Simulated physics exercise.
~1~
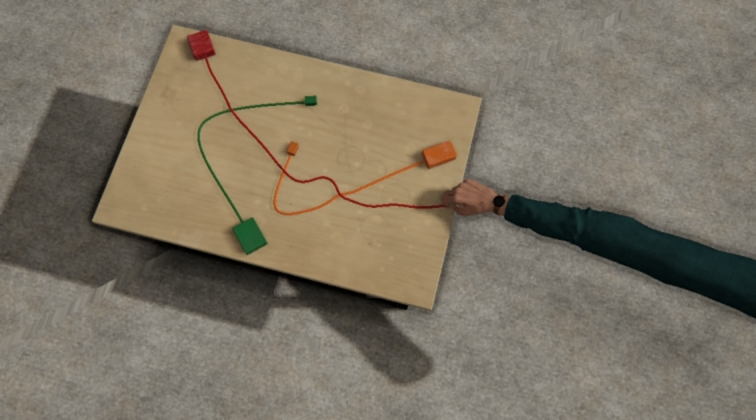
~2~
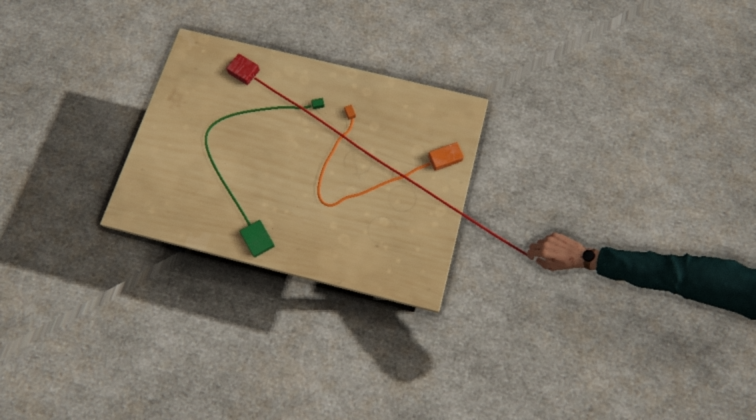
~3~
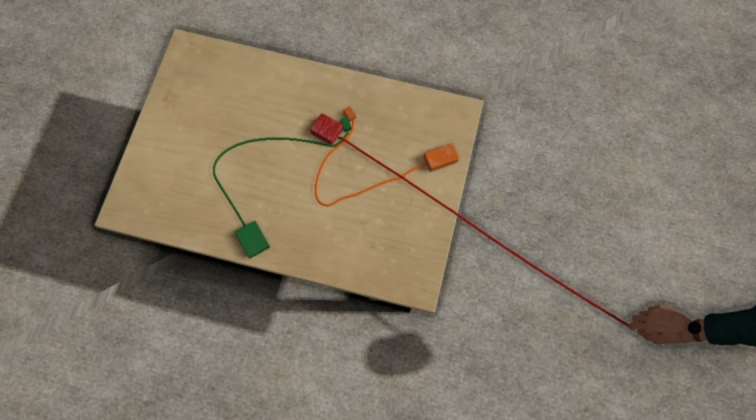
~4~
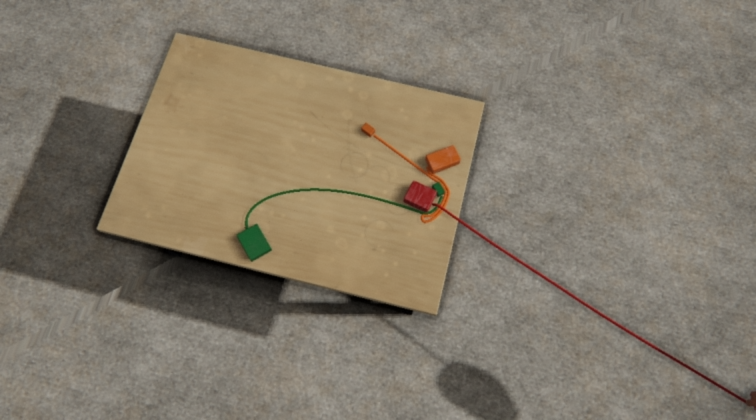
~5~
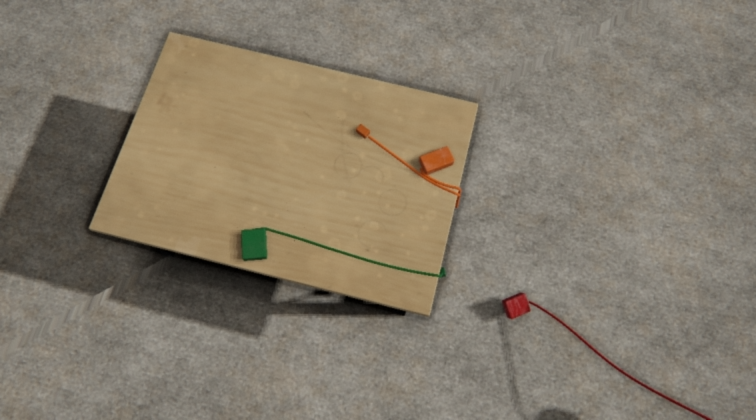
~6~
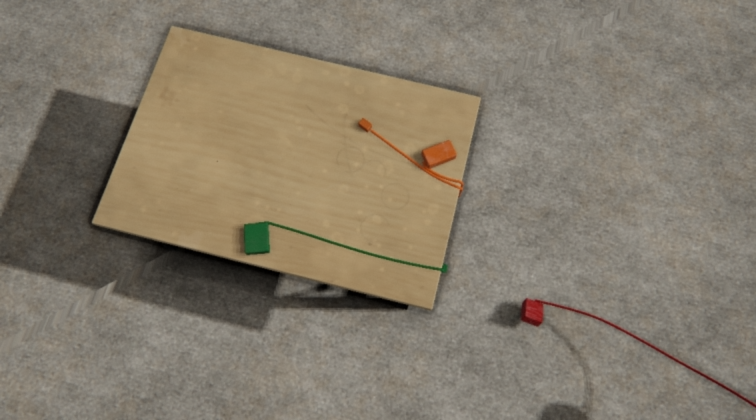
An arm in a dark green sleeve reaches in from the right over a pale wooden sideboard top, seen from above on grey ground, gripping a red lead. Red, green and orange chargers lie on the top with their cables crossing. The hand pulls the red lead taut toward the lower right, and the red charger slides across the wood, dragging the small green and orange plugs. The hand leaves view as the red charger drops off the right side. It ends on the ground, the green cable stretched to the edge, while the orange charger stays put.
